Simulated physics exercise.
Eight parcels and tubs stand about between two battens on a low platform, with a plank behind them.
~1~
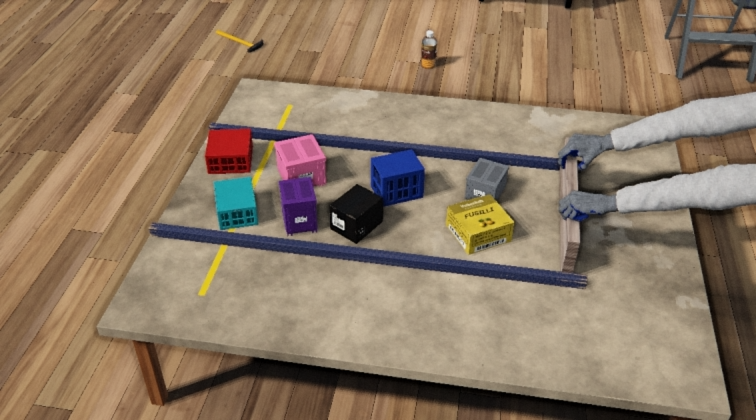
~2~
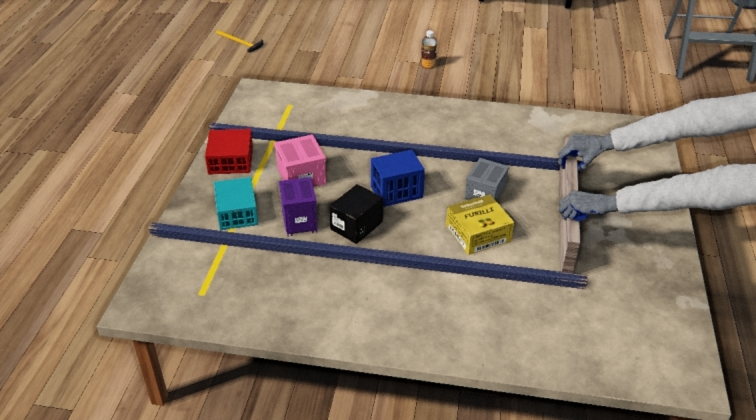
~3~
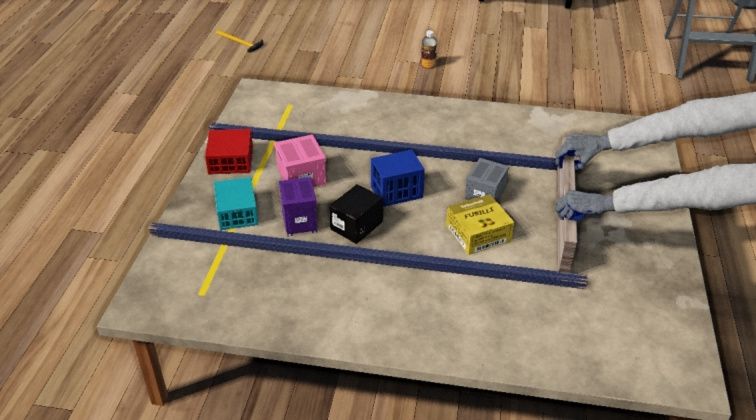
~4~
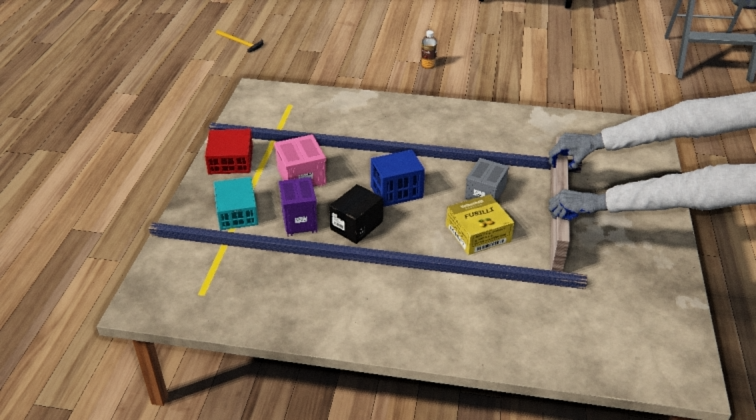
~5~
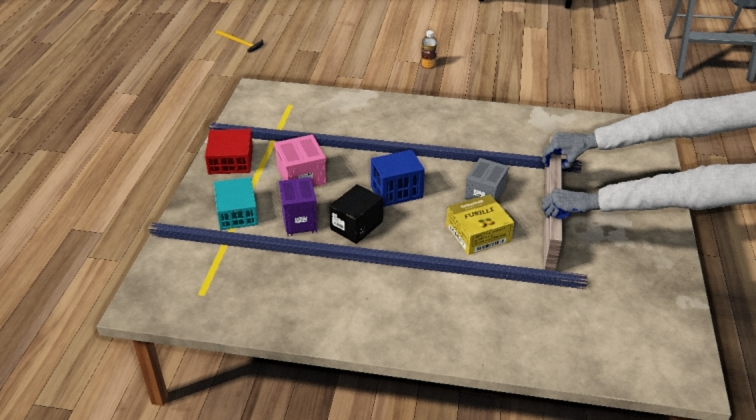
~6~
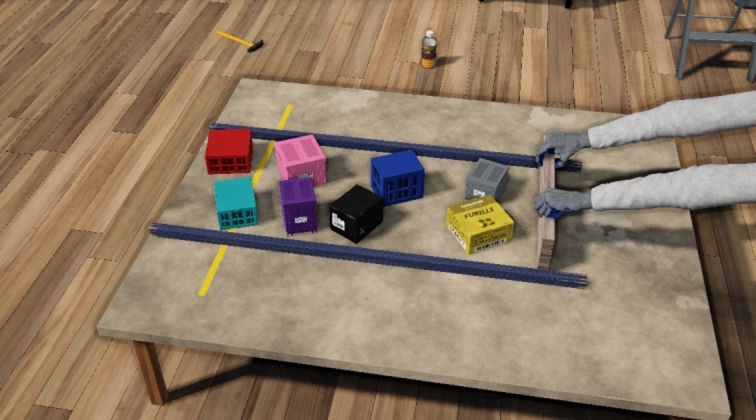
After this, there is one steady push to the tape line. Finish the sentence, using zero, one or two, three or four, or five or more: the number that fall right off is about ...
The number that fall right off is about three or four.
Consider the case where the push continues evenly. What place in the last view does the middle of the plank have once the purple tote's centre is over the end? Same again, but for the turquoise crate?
The middle is at (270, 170) when it's the purple tote, and at (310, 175) when it's the turquoise crate.
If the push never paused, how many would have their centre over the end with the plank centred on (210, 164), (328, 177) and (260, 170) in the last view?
6; 0; 4.
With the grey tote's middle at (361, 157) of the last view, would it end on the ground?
Started there, the object is not lost.
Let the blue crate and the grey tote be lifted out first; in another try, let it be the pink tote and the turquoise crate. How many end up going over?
That gives 2 in the first case, then 2 in the second.
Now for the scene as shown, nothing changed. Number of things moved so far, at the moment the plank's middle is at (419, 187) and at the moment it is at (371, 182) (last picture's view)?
Note: First position 4; second position 7.
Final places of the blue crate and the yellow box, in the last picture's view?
One is at about (209, 151), the other at about (224, 185).
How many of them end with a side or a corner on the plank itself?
Count recorded: 2.
Early on, none off yet; red crate at rest near (230, 151); turquoise crate at rest near (236, 203); pink tote at rest near (301, 164).
Finally, the number that fall off is three or four; lost, purple tote, pink tote, turquoise crate and red crate.
